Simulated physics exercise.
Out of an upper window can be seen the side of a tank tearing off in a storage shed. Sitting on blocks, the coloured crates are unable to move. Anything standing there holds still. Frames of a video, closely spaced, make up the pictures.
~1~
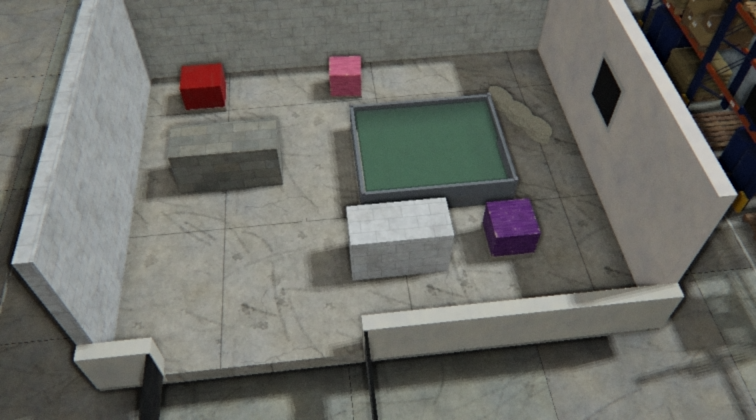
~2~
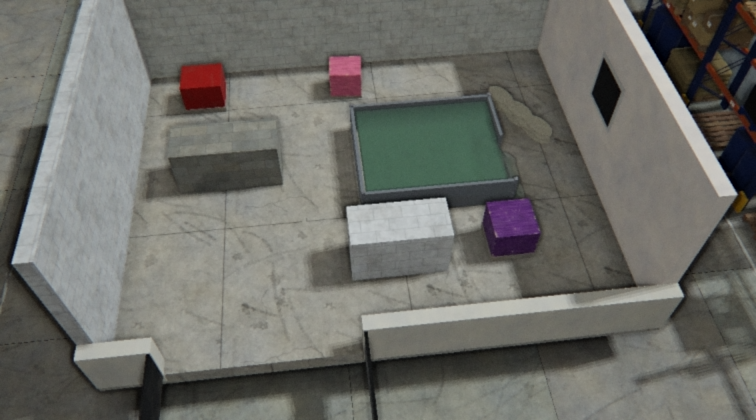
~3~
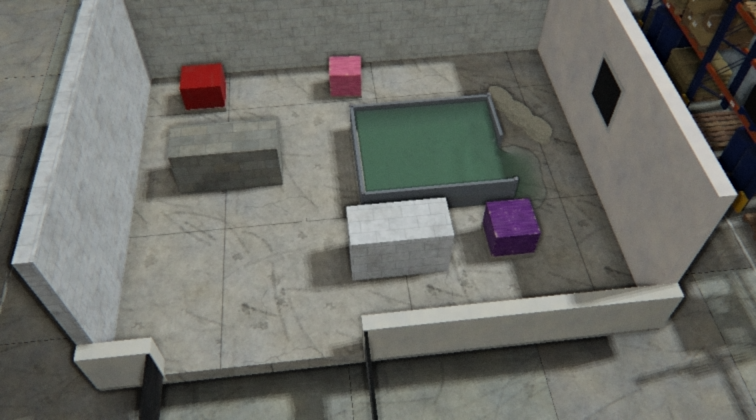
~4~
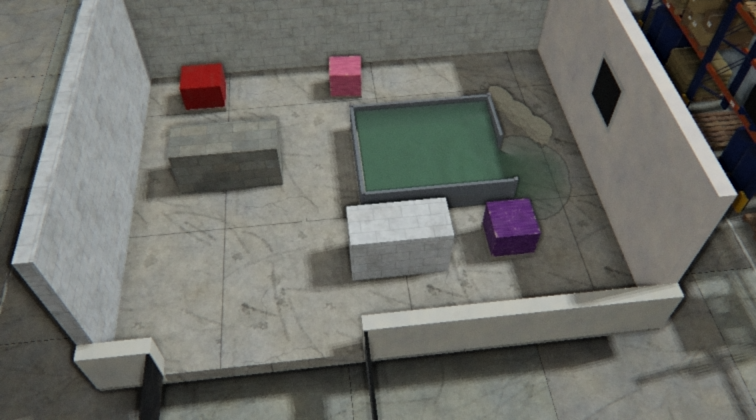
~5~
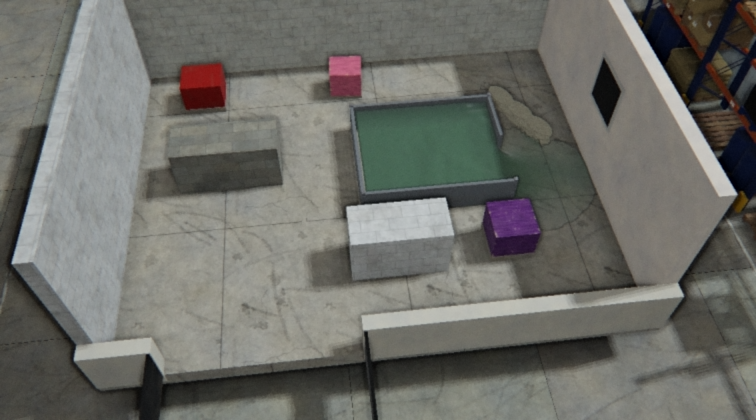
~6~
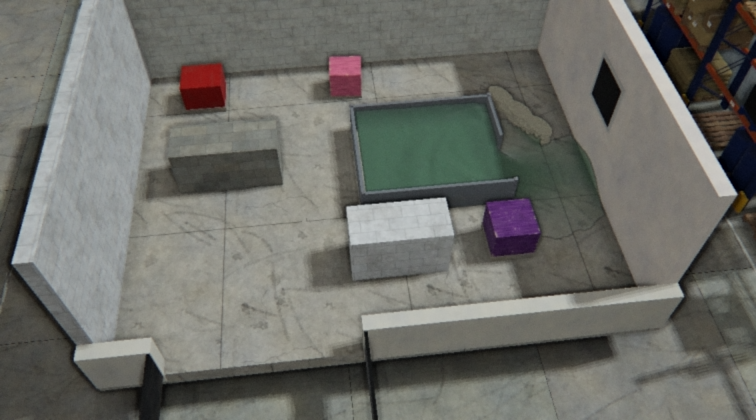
Green water spilling through a gap in the tank's right side and spreading thinly across the floor behind a still purple crate.
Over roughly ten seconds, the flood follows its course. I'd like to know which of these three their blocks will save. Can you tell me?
Sure: The red crate comes through dry; the purple crate comes through dry; the pink crate does get wet.
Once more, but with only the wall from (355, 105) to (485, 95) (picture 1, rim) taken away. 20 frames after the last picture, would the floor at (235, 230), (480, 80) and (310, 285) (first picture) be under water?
The first comes out untouched, the second soaked, the third untouched.
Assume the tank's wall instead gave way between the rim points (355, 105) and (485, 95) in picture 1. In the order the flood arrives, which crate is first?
The one in pink.
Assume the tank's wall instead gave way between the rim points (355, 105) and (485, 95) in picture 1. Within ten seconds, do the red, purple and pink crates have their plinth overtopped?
Then the red crate gets flooded, the purple crate is untouched and the pink crate gets flooded.
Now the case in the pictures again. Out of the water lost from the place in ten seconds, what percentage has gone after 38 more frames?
Near 10 %.
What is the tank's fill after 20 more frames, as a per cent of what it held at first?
Somewhere around 54 %, give or take.
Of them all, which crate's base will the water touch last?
I'd pick the red crate.
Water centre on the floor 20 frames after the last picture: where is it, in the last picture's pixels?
The balance point is around (483, 174).
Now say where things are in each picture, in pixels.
The first frame shows still water in the open tank at (429, 144).
In the second frame, water pours out at (503, 171) and has run to a hidden place.
In the third frame, the front is at (532, 156), out from the gap at (503, 172).
In the fourth frame, water pours out at (503, 173) and has run to (558, 159).
In the fifth frame, the front is at (578, 152), out from the gap at (503, 173).
In the sixth frame, water pours out at (503, 173) and has run to (602, 211).
A moment on, water covers 10 % of the floor; the red crate not reached, the purple crate water round its plinth, the pink crate not reached.
Next, water covers 20 % of the floor; the red crate not reached, the purple crate water round its plinth, the pink crate not reached.
Then, water covers 30 % of the floor; the red crate not reached, the purple crate water round its plinth, the pink crate not reached.
Later, water covers 60 % of the floor; the red crate not reached, the purple crate water round its plinth, the pink crate water round its plinth.
In the end, water covers 90 % of the floor; the red crate stayed above the water, the purple crate stayed above the water, the pink crate was topped.
